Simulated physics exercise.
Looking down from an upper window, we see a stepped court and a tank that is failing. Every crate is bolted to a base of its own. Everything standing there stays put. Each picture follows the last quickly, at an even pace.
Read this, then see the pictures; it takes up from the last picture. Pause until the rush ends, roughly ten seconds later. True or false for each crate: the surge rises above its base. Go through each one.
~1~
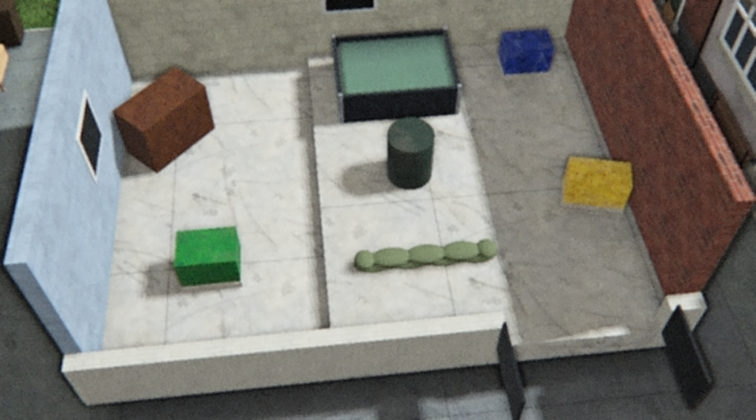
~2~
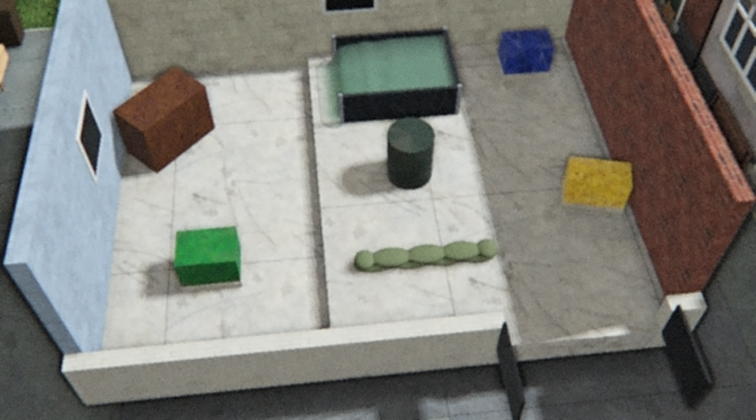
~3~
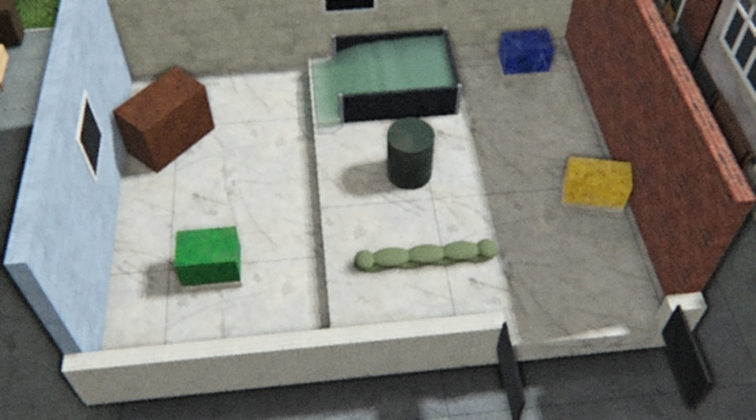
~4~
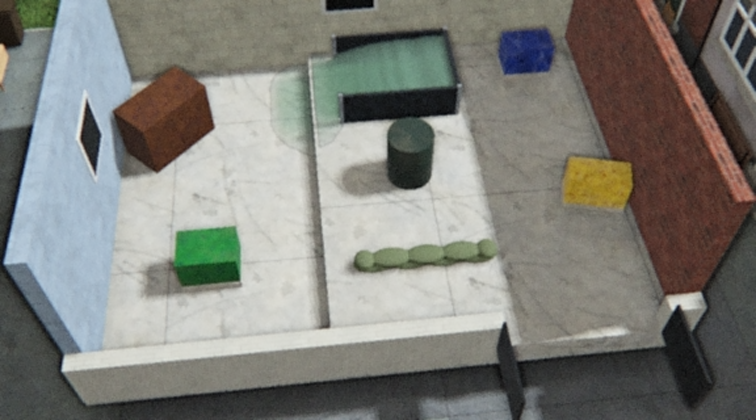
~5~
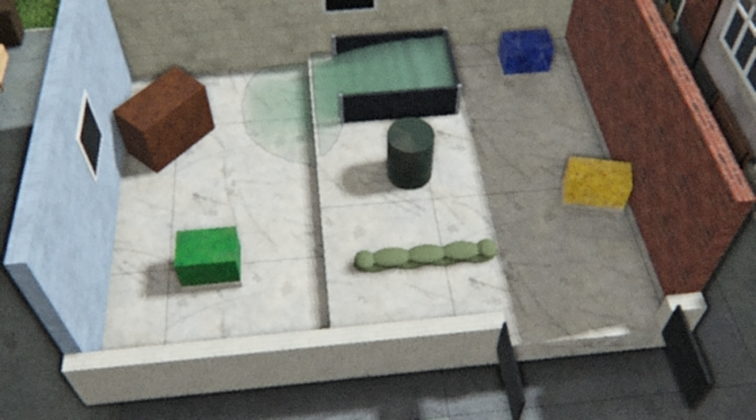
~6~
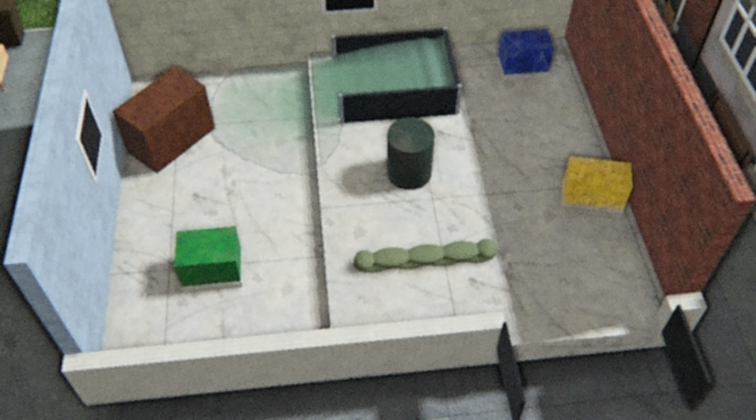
Blue crate: False; green crate: True; yellow crate: False.
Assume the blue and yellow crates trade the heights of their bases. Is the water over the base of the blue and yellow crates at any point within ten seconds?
Result - blue: Untouched; yellow: Untouched.
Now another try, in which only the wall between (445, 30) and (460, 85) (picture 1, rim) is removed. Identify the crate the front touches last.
The green one.
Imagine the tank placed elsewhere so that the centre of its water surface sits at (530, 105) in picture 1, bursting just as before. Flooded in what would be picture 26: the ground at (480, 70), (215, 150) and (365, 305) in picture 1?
The first spot is not reached, the second inundated, and the third not reached.
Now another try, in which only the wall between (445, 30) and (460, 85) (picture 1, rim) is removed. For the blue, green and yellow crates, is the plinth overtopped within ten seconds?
Note - blue is overtopped; green is left dry; yellow is overtopped.
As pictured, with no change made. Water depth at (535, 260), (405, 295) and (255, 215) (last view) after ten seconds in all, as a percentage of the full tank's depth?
In that order: 0, 0 and 18 per cent.
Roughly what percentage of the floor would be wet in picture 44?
I reckon around 40 %.
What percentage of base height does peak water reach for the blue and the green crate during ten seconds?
I'd say 0 per cent for the first one and 130 per cent for the second.
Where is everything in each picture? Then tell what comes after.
Still water in the open tank at (395, 65), in the first frame.
The front is at (338, 126), out from the gap at (340, 83), in the second frame.
Water pours out at (340, 85) and has run to (318, 130), in the third frame.
The front is at (280, 76), out from the gap at (340, 86), in the fourth frame.
The front is at (252, 132), out from the gap at (340, 86), in the fifth frame.
Water pours out at (340, 86) and has run to (214, 125), in the sixth frame.
A moment on, water covers 20 % of the floor; the blue crate not reached, the green crate not reached, the yellow crate not reached.
Next, water covers 25 % of the floor; the blue crate not reached, the green crate not reached, the yellow crate not reached.
Then, water covers 30 % of the floor; the blue crate not reached, the green crate water round its plinth, the yellow crate not reached.
Later, water covers 40 % of the floor; the blue crate not reached, the green crate water round its plinth, the yellow crate not reached.
In the end, water covers 45 % of the floor; the blue crate stayed above the water, the green crate was topped, the yellow crate stayed above the water.
